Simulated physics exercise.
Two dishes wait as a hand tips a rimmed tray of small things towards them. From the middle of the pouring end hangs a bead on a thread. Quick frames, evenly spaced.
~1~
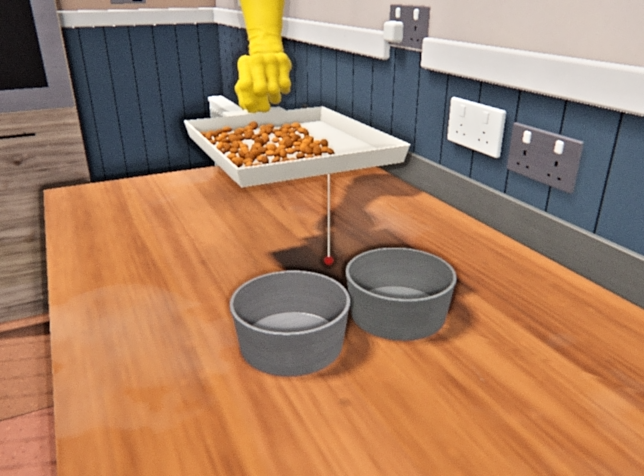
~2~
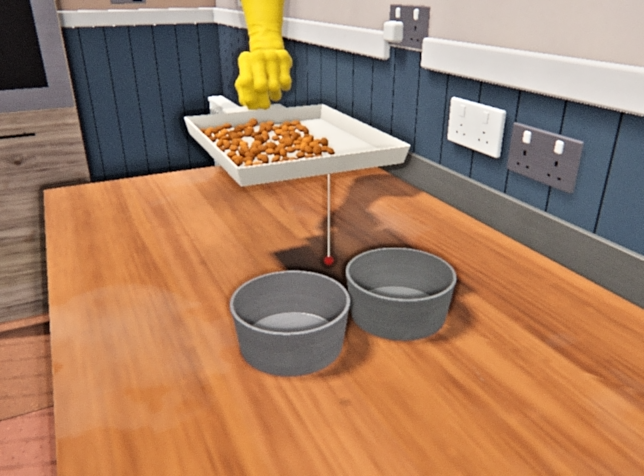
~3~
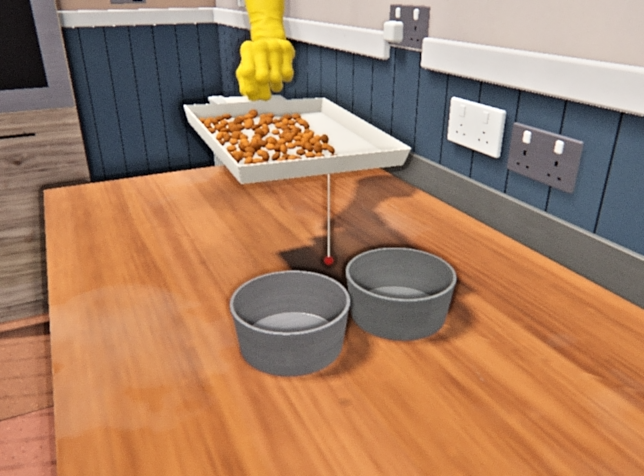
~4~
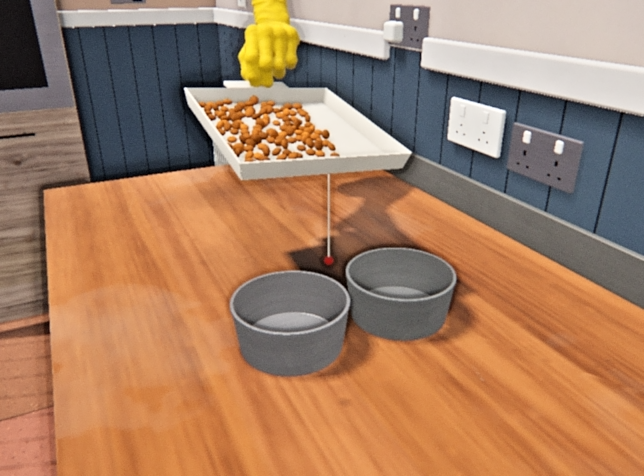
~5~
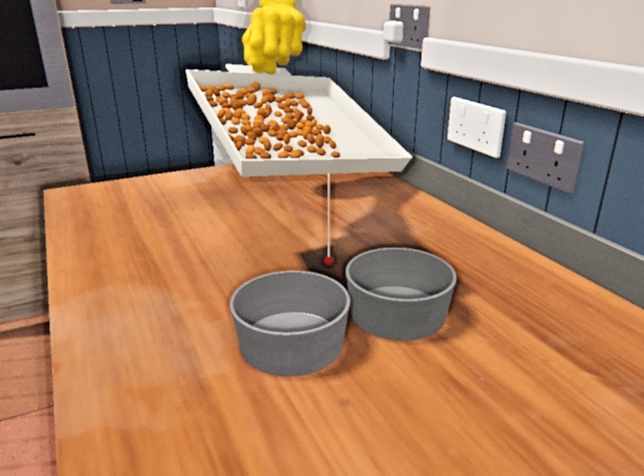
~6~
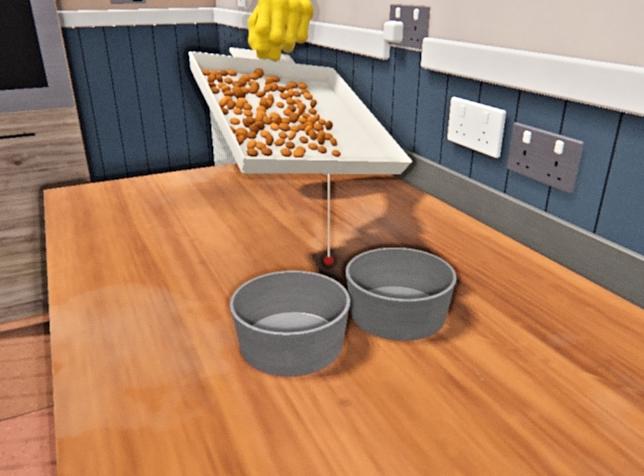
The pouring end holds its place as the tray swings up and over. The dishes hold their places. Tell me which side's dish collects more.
Pretty sure the heavier pile builds up on the right there.
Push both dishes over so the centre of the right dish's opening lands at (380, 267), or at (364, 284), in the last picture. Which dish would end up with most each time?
First try: The rightmost dish. Second try: The rightmost dish.
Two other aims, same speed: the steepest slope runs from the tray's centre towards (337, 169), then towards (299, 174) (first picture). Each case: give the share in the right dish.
Around 60 per cent first, around 0 per cent next.
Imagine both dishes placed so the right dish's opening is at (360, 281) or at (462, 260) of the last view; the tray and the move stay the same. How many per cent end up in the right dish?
First placement: 40 per cent; second placement: 20 per cent.
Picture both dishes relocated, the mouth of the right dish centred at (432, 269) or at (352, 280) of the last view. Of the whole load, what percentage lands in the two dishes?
You'd see around 80 per cent and then around 30 per cent.
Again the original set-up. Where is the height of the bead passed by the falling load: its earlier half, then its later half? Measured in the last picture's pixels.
The opening part goes through (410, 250); what follows goes through (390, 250).
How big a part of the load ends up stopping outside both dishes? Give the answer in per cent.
I'd put it near 0 per cent of the load.
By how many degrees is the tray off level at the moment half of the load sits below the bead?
Around 95°, give or take.
Shortly afterwards, tray tipped steeply; all but a few on the tray; only a few in the air.
Next, tray tipped past a quarter turn; near a quarter on the tray; near two thirds in the right dish; only a few outside both; a little in the air.
Some moments later, tray tipped past a quarter turn; all but a few in the right dish; a little outside both.
In the end, tray tipped past a quarter turn; none at all in the left dish; all but a few in the right dish; a little outside both.
